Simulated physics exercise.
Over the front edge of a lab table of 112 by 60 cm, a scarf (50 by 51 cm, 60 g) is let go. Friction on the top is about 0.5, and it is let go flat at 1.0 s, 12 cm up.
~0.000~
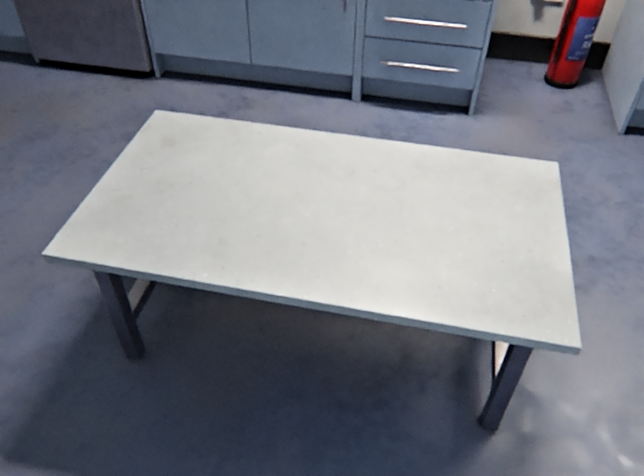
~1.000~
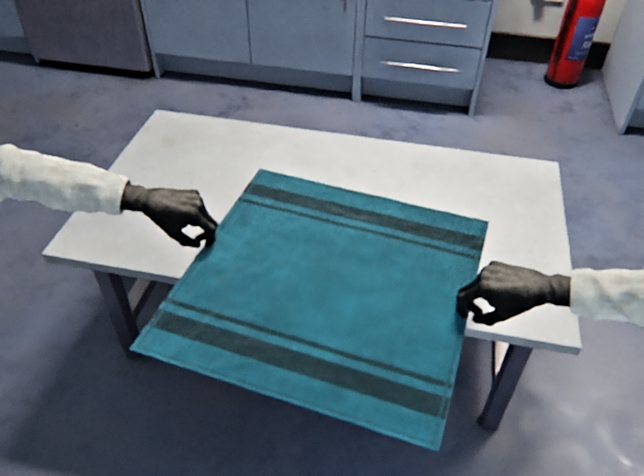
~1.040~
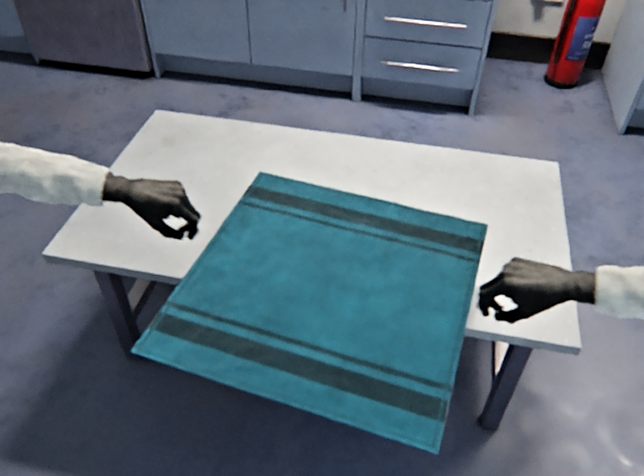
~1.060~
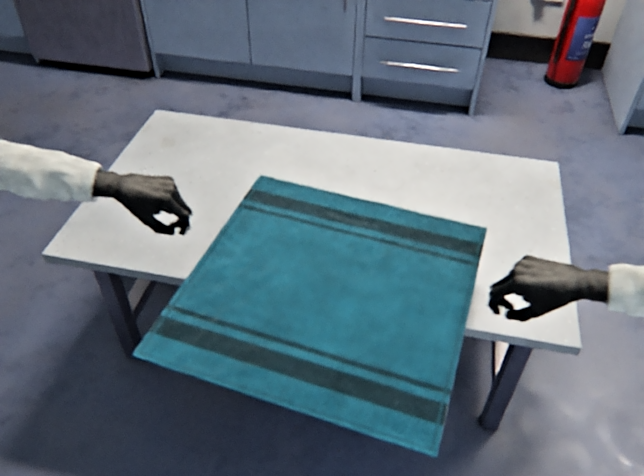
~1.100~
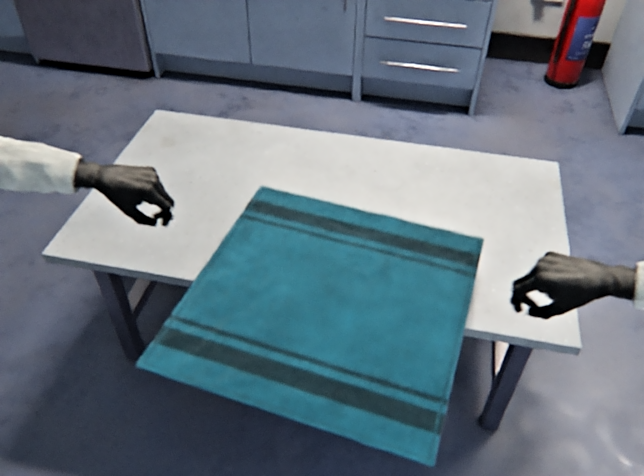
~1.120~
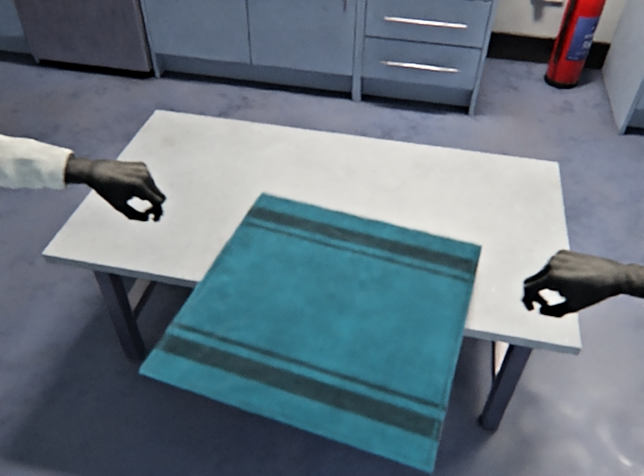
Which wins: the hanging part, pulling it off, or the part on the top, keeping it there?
The hanging part wins and it comes off.
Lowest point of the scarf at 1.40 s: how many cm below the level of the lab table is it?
About 40 cm.
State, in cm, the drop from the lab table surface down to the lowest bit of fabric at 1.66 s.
44 cm, approximately.
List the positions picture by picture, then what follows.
Shows, the bare lab table, in the first frame.
Shows, scarf corners (130, 350) (260, 169) (489, 222) (438, 452), in the second frame.
Shows, scarf corners (131, 352) (260, 172), in the third frame.
Shows, scarf corners (132, 356) (260, 175), in the fourth frame.
Shows, scarf corners (136, 366) (261, 186), in the fifth frame.
Shows, scarf corners (139, 373) (262, 193) (482, 246) (431, 473), in the sixth frame.
By 1.4 s, 25 % of the scarf is still over the top.
By 1.7 s, 0 % of the scarf is still over the top.
By 1.9 s, 0 % of the scarf is still over the top.
By 2.2 s, 0 % of the scarf is still over the top.
By 4.4 s, 0 % of the scarf is still over the top.
